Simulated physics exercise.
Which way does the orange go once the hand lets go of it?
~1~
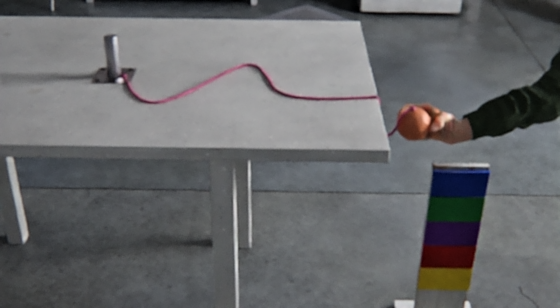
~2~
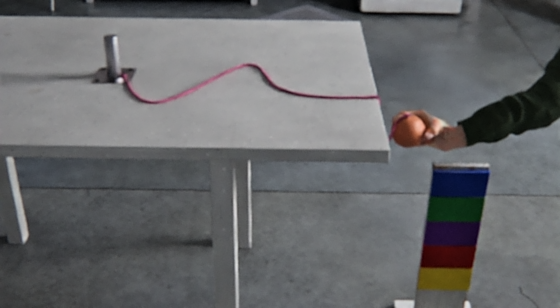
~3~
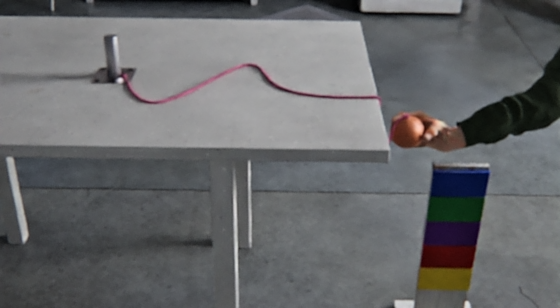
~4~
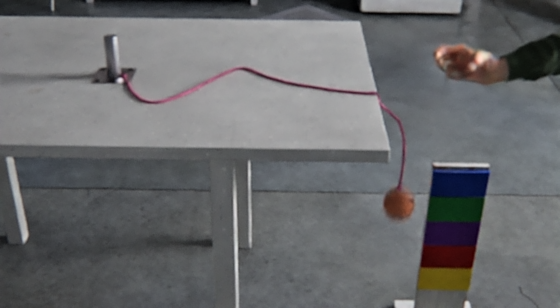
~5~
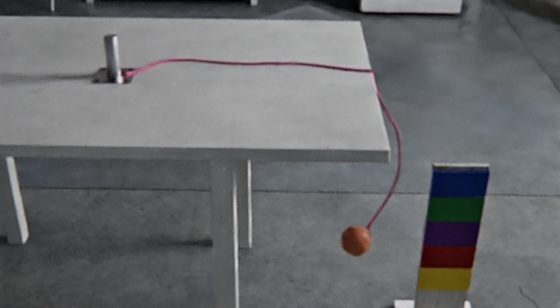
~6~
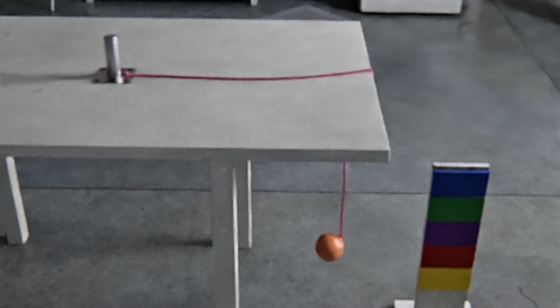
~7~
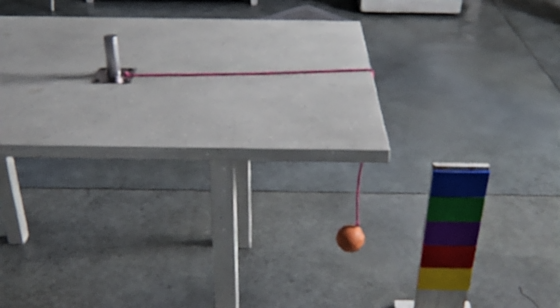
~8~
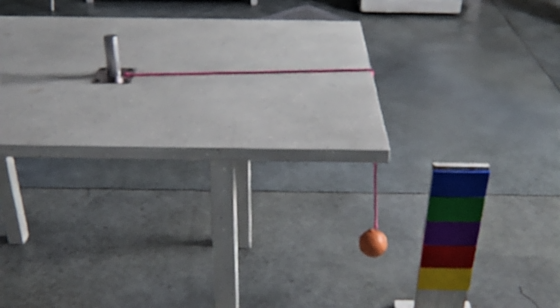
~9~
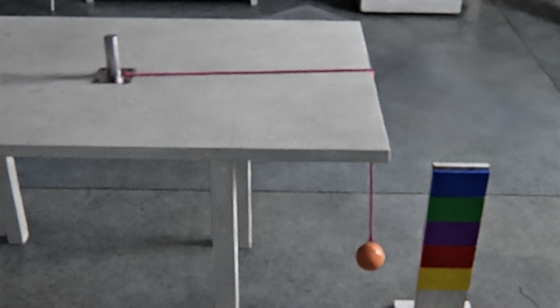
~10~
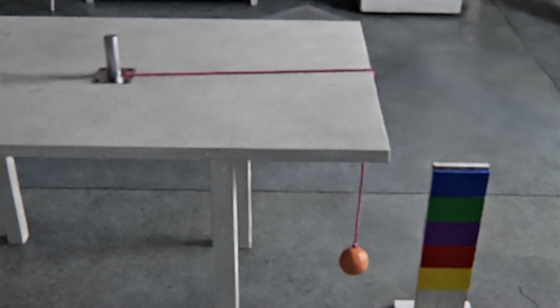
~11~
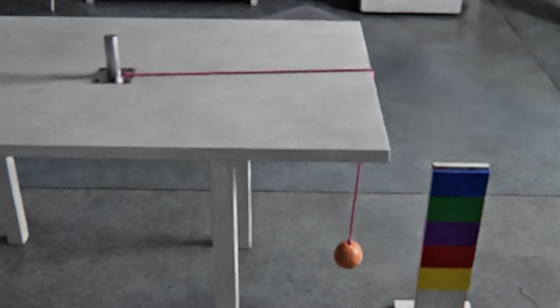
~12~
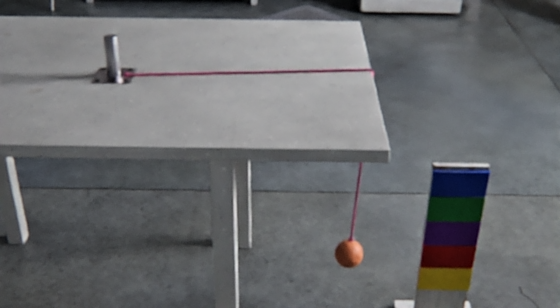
The orange moves down, dropping below the table edge, where it swings on its red cord.
Table edge, a hand releasing a tethered orange that drops, swings left and right, and settles hanging beside a coloured scale.
